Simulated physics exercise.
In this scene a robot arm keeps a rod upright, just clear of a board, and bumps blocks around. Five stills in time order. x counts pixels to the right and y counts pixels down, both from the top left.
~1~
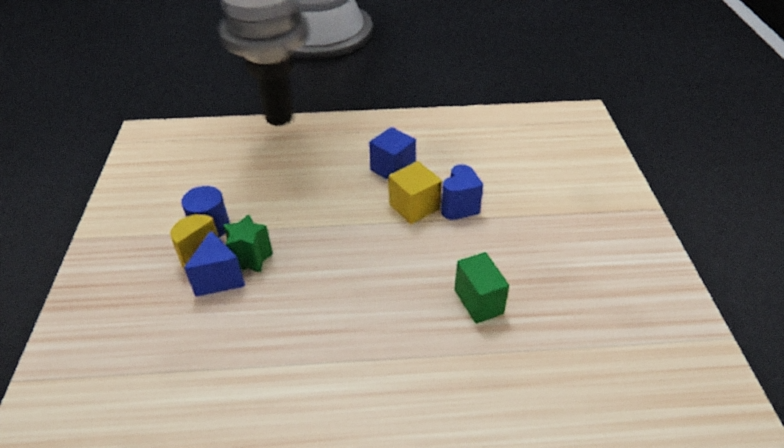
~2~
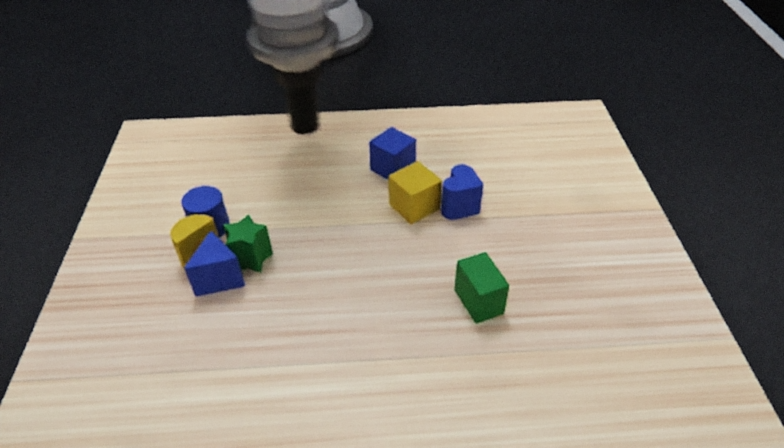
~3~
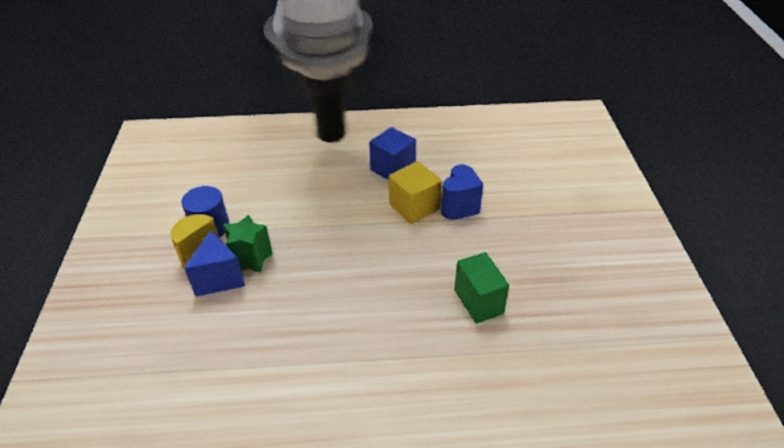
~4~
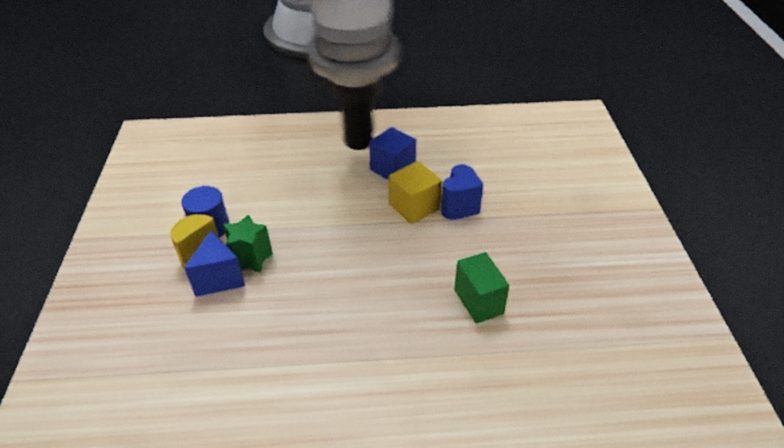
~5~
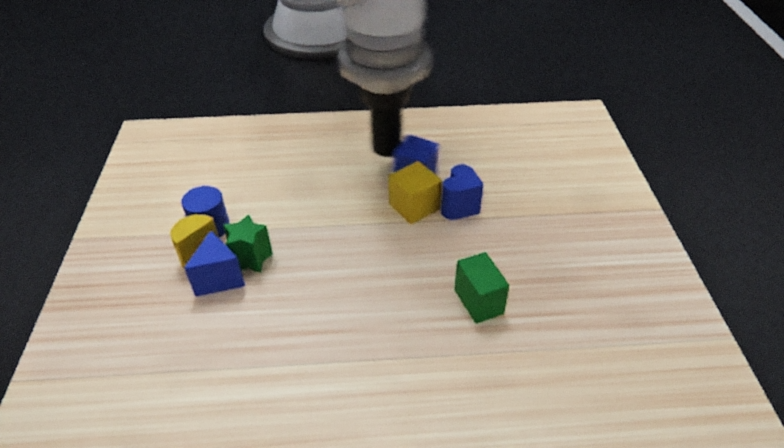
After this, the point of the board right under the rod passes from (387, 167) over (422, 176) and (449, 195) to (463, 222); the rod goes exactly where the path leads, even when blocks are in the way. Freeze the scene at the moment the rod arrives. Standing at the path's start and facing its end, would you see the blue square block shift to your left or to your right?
The blue square block is shifted sideways to the left, facing along the path from start to end.
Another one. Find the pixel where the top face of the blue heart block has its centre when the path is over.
At the end it should sit near (507, 199).
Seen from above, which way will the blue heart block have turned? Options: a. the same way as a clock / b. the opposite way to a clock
a - the same way as a clock.
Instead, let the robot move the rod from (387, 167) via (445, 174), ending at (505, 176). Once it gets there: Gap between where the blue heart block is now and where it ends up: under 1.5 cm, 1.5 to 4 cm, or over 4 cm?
The block shifts between 1.5 and 4 cm.
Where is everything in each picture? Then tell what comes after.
The first picture shows lower end of the rod at (280, 119), tops of blocks, yellow square block at (415, 177), blue square block at (393, 140), blue heart block at (463, 178).
The second picture shows rod at (305, 128), blocks as before.
The third picture shows rod at (332, 136), blocks as before.
The fourth picture shows rod at (359, 143), blocks as before.
The fifth picture shows rod at (387, 149), yellow square block at (415, 177), blue square block at (416, 148), blue heart block at (463, 178).
The first path, step by step. One third of the way, rod at (423, 159); blue square block at (454, 157); blue heart block at (471, 181), turned 25° clockwise.
Two thirds of the way, rod at (451, 177); blue square block at (487, 170), turned 15° anticlockwise; blue heart block at (501, 193), turned 65° clockwise.
At the end, rod at (465, 204); yellow square block not moved; blue square block at (494, 173), turned 40° anticlockwise; blue heart block at (507, 199), turned 50° clockwise.
